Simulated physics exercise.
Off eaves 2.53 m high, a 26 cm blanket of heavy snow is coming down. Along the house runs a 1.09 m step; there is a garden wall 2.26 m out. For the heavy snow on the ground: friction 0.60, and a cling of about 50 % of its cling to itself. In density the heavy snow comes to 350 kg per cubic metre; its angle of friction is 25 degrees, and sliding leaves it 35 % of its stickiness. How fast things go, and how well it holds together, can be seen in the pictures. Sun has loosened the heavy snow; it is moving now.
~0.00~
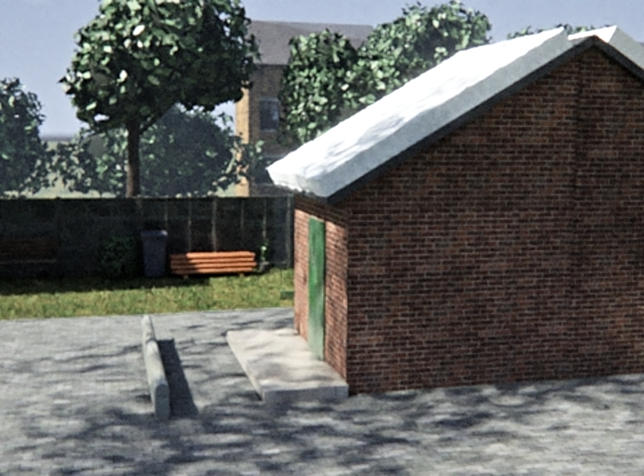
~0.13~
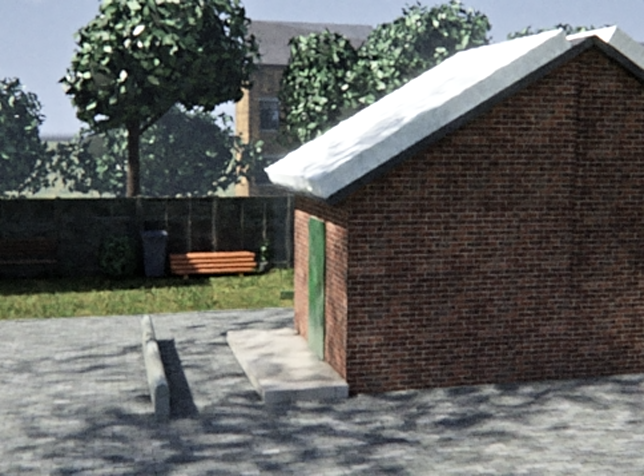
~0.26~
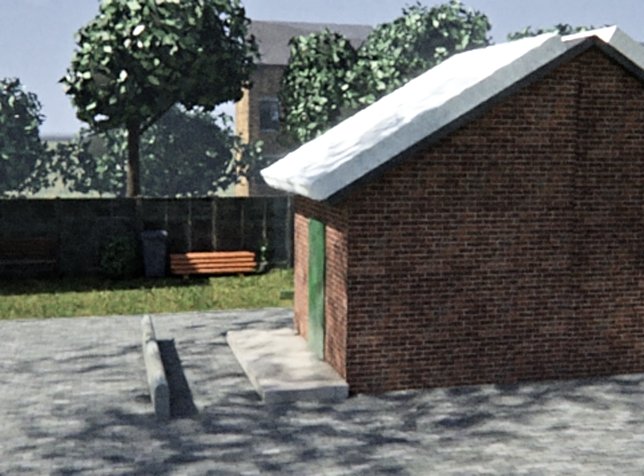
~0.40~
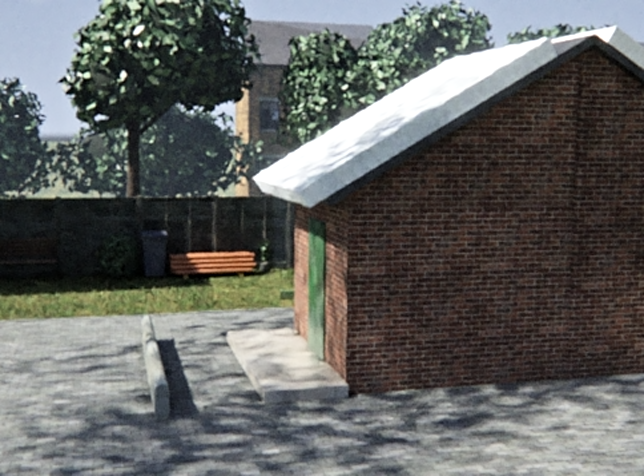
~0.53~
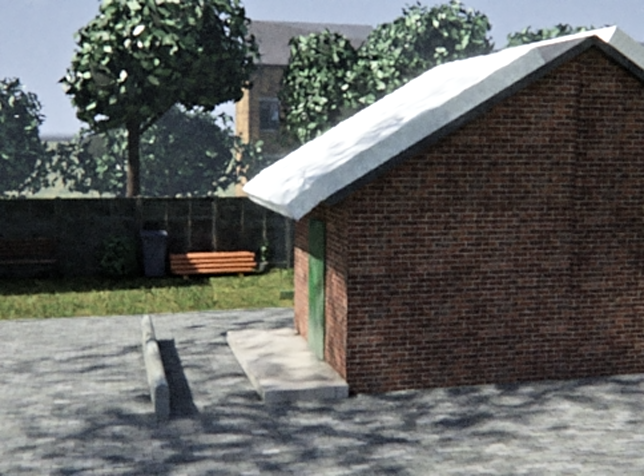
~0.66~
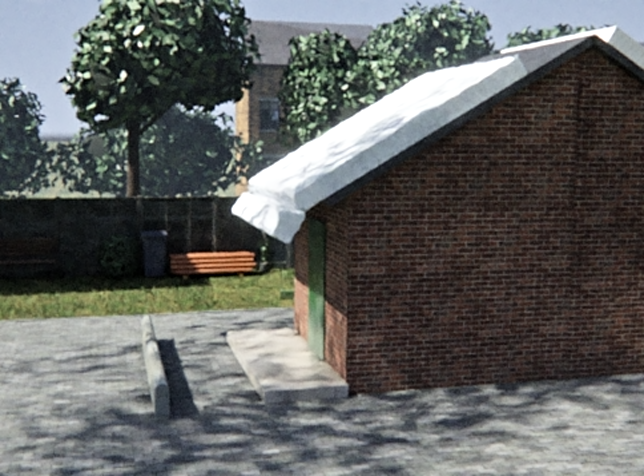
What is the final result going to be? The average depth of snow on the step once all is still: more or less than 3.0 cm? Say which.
The answer is less.
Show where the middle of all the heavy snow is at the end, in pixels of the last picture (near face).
Around (139, 397).
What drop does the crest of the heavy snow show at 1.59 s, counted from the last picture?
About 2.2 m.
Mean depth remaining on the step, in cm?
The mean works out to some 0 cm.
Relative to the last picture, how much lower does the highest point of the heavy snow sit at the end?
Roughly 3.7 m.
After 1.09 s, 65 % of the snow is still up on the roof and 35 % is falling or down.
After 1.59 s, none of the snow is still up on the roof and all is falling or down.
After 2.10 s, none of the snow is still up on the roof and all is falling or down.
After 2.60 s, none of the snow is still up on the roof and all is falling or down.
After 2.90 s, none of the snow is still up on the roof and the snow on the step is 1 mm deep on average.
